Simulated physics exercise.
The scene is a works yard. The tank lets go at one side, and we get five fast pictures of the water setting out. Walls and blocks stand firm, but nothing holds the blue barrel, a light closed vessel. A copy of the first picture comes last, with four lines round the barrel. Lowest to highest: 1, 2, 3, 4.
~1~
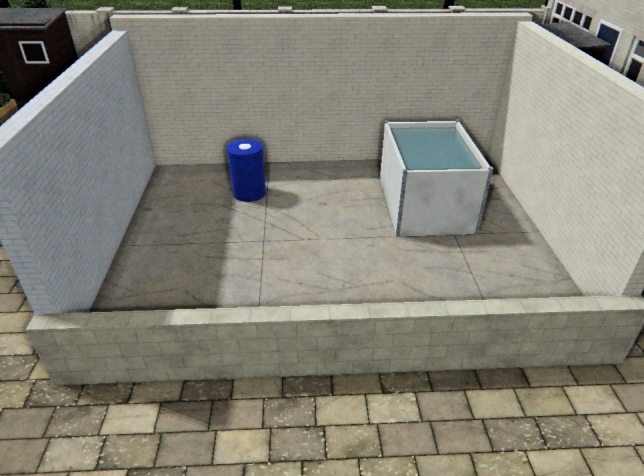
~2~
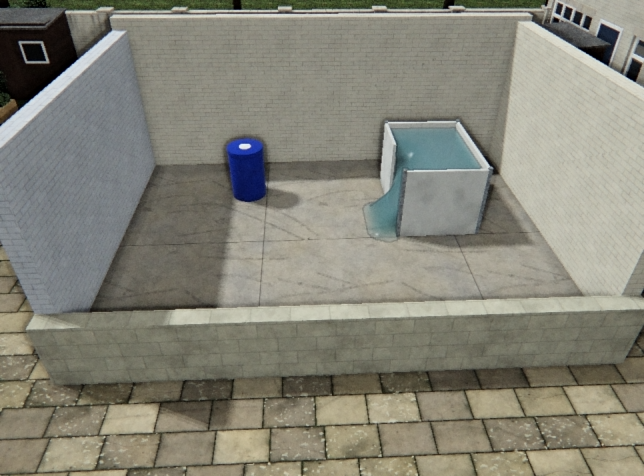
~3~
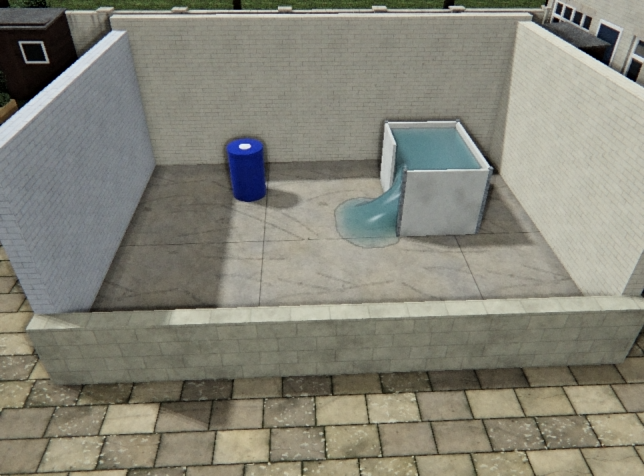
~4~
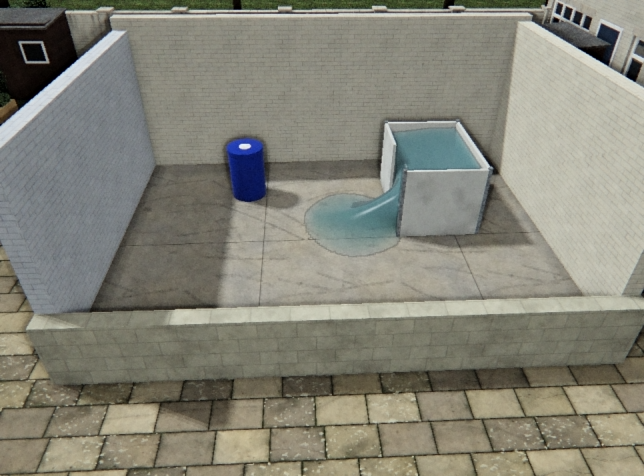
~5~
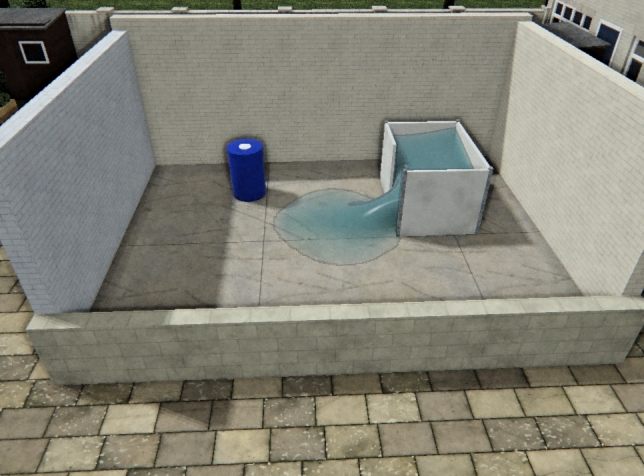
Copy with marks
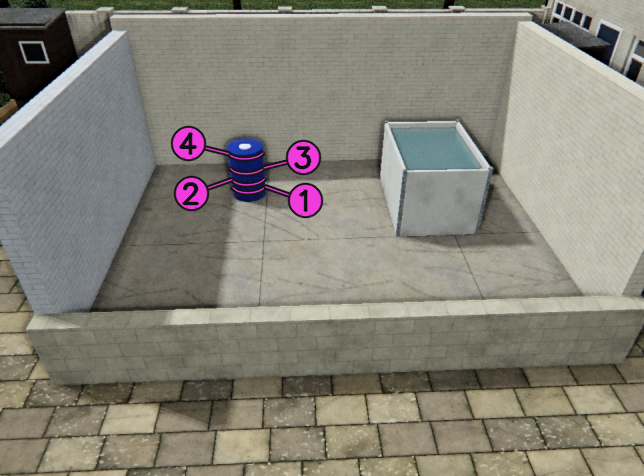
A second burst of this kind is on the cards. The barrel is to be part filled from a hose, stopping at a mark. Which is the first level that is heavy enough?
2 is the one.
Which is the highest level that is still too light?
The answer is 1.
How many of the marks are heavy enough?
Three.
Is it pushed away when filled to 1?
Yes, that goes wrong.
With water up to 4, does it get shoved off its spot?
No.
On the marked copy, 1 at (248, 192); 2 at (247, 184); 3 at (246, 173); 4 at (245, 158); from the bottom up 1, 2, 3, 4.
With 1, it is pushed about its own width away.
With 2, it does not move.
With 3, it does not move.
With 4, it does not move.
